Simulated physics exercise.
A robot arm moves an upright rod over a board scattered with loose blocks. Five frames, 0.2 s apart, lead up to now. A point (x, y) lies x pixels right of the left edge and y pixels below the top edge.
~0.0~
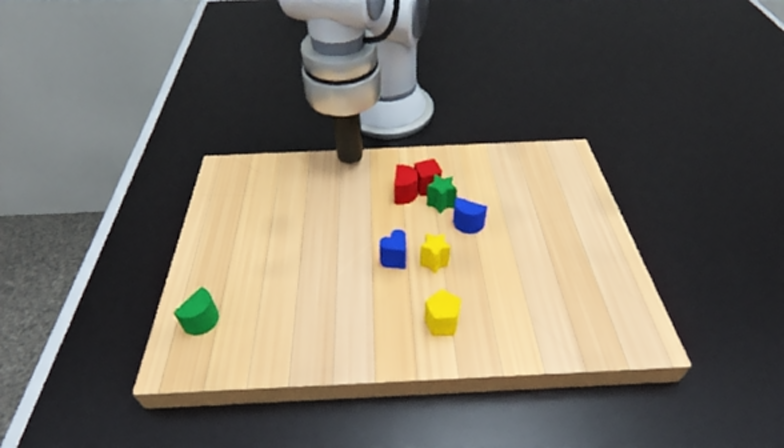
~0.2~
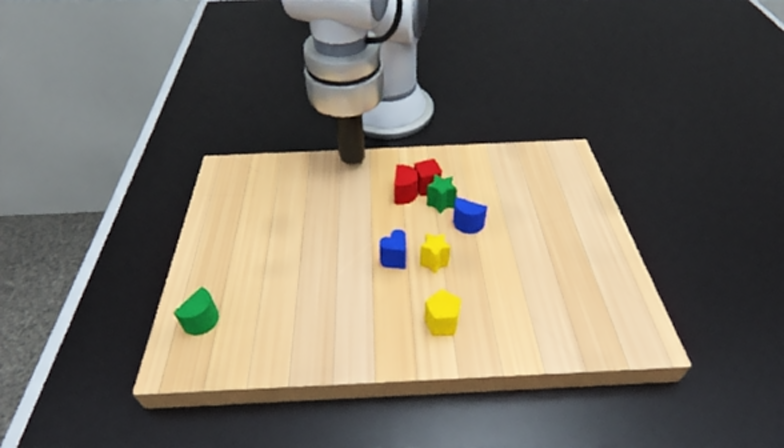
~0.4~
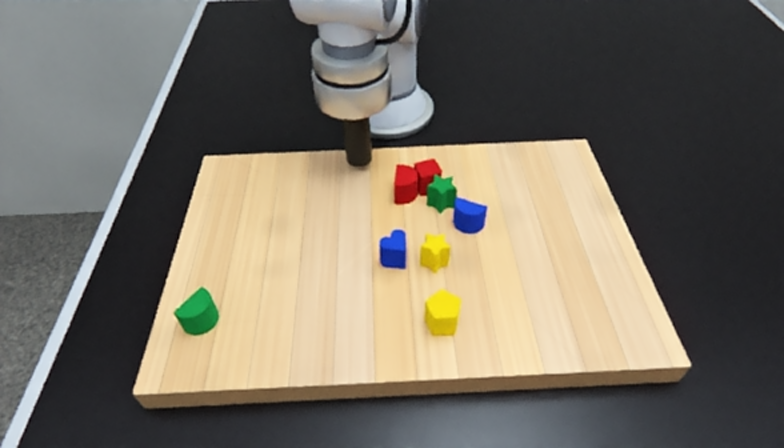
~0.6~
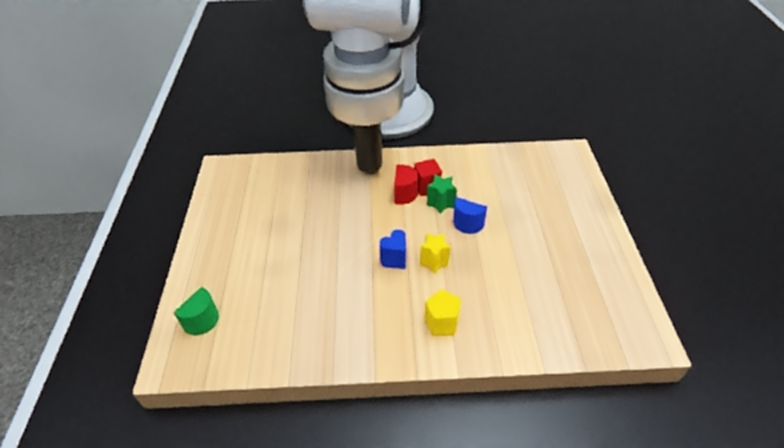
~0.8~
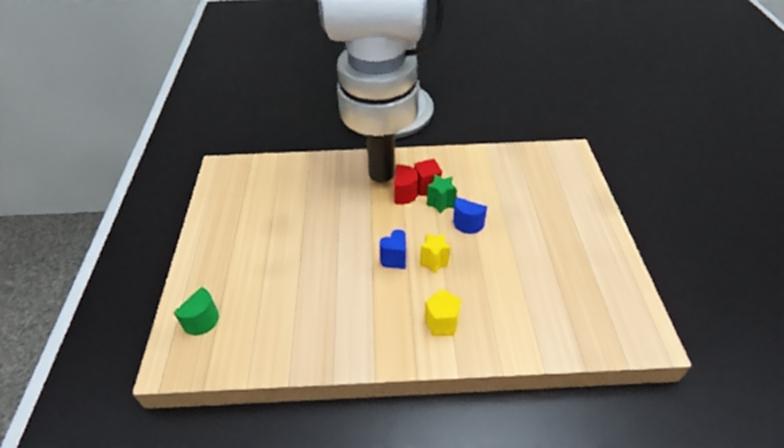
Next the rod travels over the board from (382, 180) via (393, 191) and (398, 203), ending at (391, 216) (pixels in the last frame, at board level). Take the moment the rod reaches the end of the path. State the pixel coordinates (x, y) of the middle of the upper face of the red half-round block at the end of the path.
The middle of its upper face will lie at (420, 191).
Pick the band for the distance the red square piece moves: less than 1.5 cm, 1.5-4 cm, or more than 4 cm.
Once the path is done, the red square piece lies within 1.5 cm of its present place.
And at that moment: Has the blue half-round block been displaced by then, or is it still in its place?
It is left in place.
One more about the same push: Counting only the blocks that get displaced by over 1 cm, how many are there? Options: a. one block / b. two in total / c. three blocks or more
I'll go with a - one block.
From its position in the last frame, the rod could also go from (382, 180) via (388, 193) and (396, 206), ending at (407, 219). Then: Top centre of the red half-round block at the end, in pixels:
I predict (431, 194).
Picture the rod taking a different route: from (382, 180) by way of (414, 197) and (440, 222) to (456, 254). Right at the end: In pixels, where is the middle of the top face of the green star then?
About (462, 193).
On the path given first. Halfway along, rod (397, 190); red half-round block (417, 187), turned 15° clockwise; green star (445, 185).
At the end, rod (391, 210); red half-round block (420, 191); red square piece unmoved; green star (446, 185), turned 25° anticlockwise; blue half-round block unmoved.
